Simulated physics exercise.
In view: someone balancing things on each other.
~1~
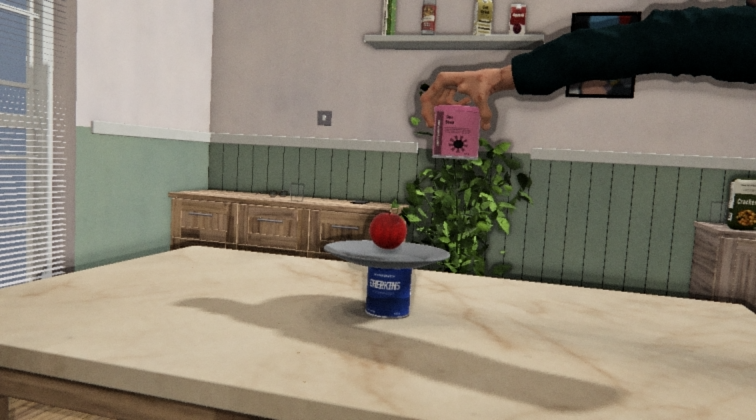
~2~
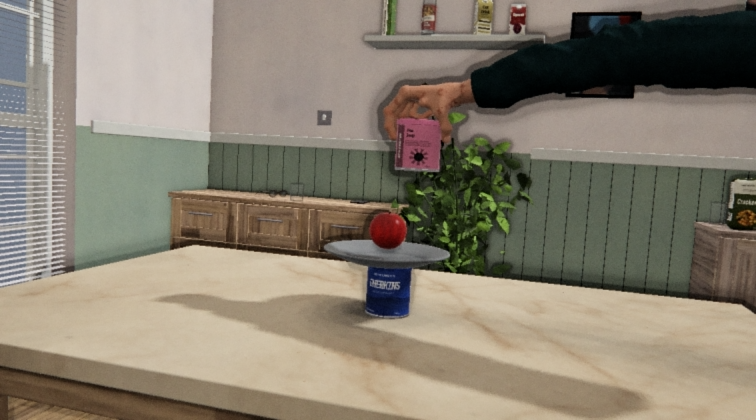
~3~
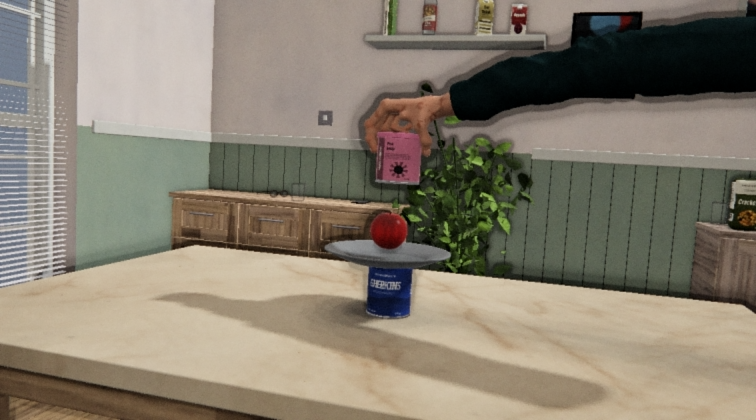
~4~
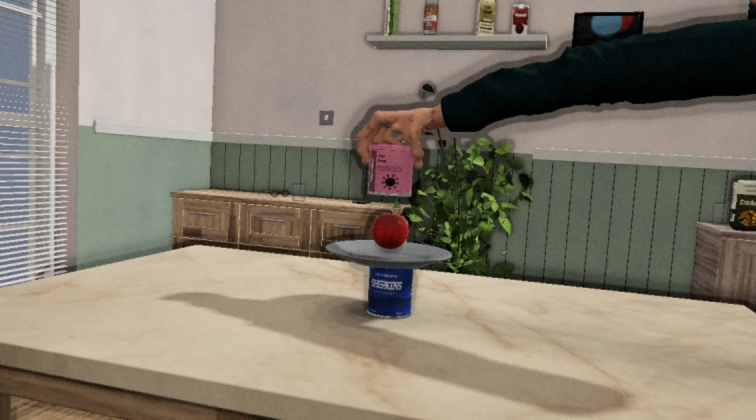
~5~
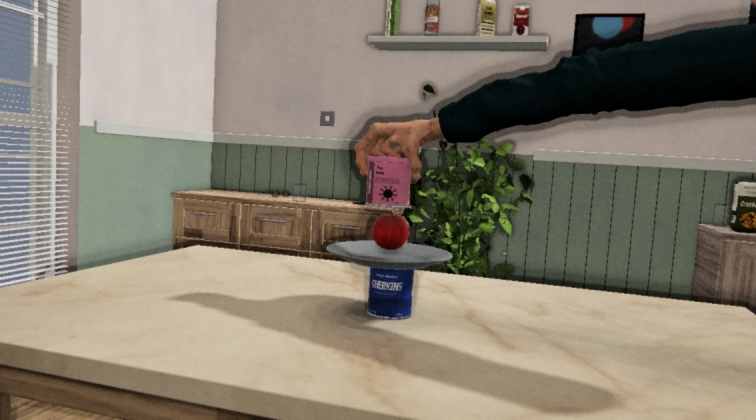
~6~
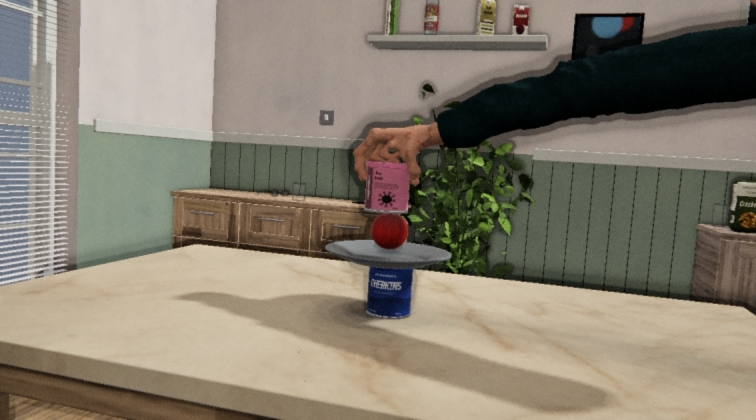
Hand moving a pink pot left and lowering it onto a red apple on a grey plate above a blue pot.
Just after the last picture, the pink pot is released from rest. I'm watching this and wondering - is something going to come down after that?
Yes, something comes down.
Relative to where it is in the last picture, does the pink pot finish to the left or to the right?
It ends up further left.
Then, 0.40 s after the last picture, pink pot now fallen.
Then, 0.50 s after the last picture, things are still on the move.
Then, 0.60 s after the last picture, as before.
At rest, fallen, pink pot; the other 3 in place. Seen from the same camera at the end, pink pot near (271, 275). The pile loses its balance.
